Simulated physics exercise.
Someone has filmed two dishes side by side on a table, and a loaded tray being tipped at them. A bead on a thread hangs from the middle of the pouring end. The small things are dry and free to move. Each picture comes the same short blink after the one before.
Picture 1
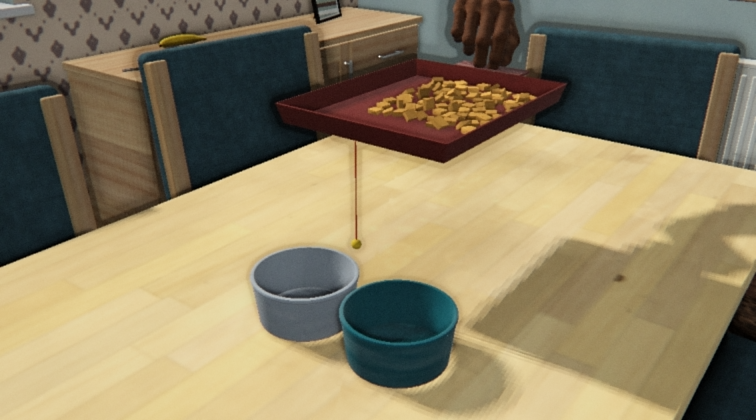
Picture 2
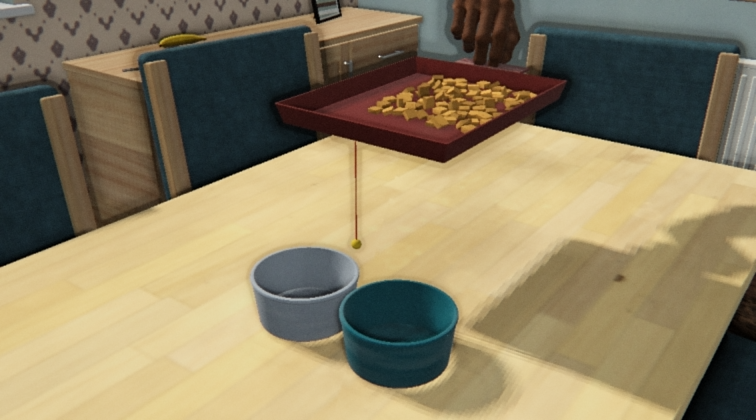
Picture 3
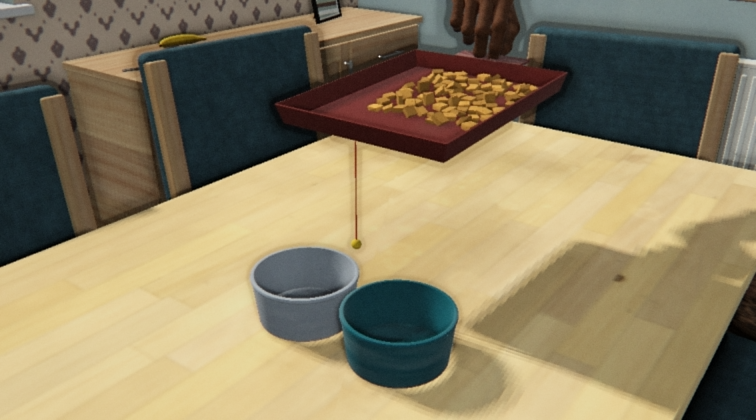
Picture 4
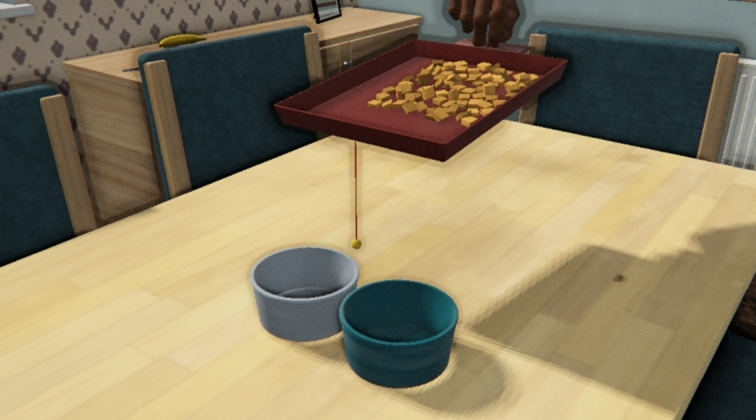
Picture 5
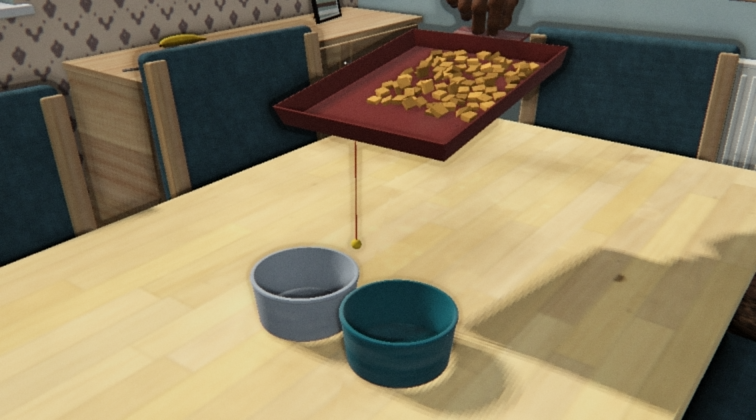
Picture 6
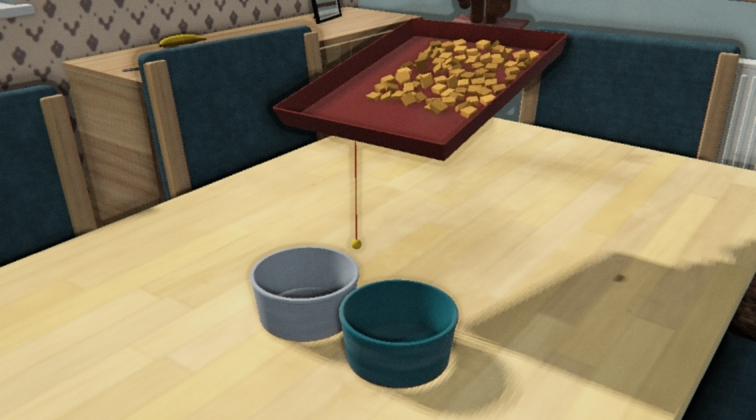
Red tray of golden cereal squares gradually tilting toward a grey dish and a teal dish as a hand rises behind it.
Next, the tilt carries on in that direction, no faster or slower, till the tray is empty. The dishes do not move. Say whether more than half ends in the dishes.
Together they catch the larger part.
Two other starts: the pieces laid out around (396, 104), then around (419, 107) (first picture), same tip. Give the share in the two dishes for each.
About 70 and 70 per cent.
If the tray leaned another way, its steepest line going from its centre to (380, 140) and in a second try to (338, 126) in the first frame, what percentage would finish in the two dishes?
Roughly 90 per cent, and 30 per cent.
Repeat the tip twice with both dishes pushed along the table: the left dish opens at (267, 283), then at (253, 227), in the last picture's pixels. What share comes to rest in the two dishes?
About 50 and 50 per cent.
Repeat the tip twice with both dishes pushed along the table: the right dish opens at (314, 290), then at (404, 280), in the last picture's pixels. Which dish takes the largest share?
At the first place the right-hand dish, at the second the left one.
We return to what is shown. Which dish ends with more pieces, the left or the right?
It is left.
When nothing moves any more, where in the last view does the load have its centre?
Near (311, 314).
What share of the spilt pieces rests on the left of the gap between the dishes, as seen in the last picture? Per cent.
About 80 per cent.
Just after the last frame, tray tipped steeply; almost all on the tray; just a few in the air.
A moment on, tray tipped right over; almost all on the tray; just a few in the left dish; just a few outside both.
Further on, tray tipped past a quarter turn; roughly a quarter in the right dish; roughly half in the left dish; roughly a quarter outside both.
When it is over, tray tipped past a quarter turn; roughly a quarter in the right dish; roughly half in the left dish; roughly a quarter outside both.
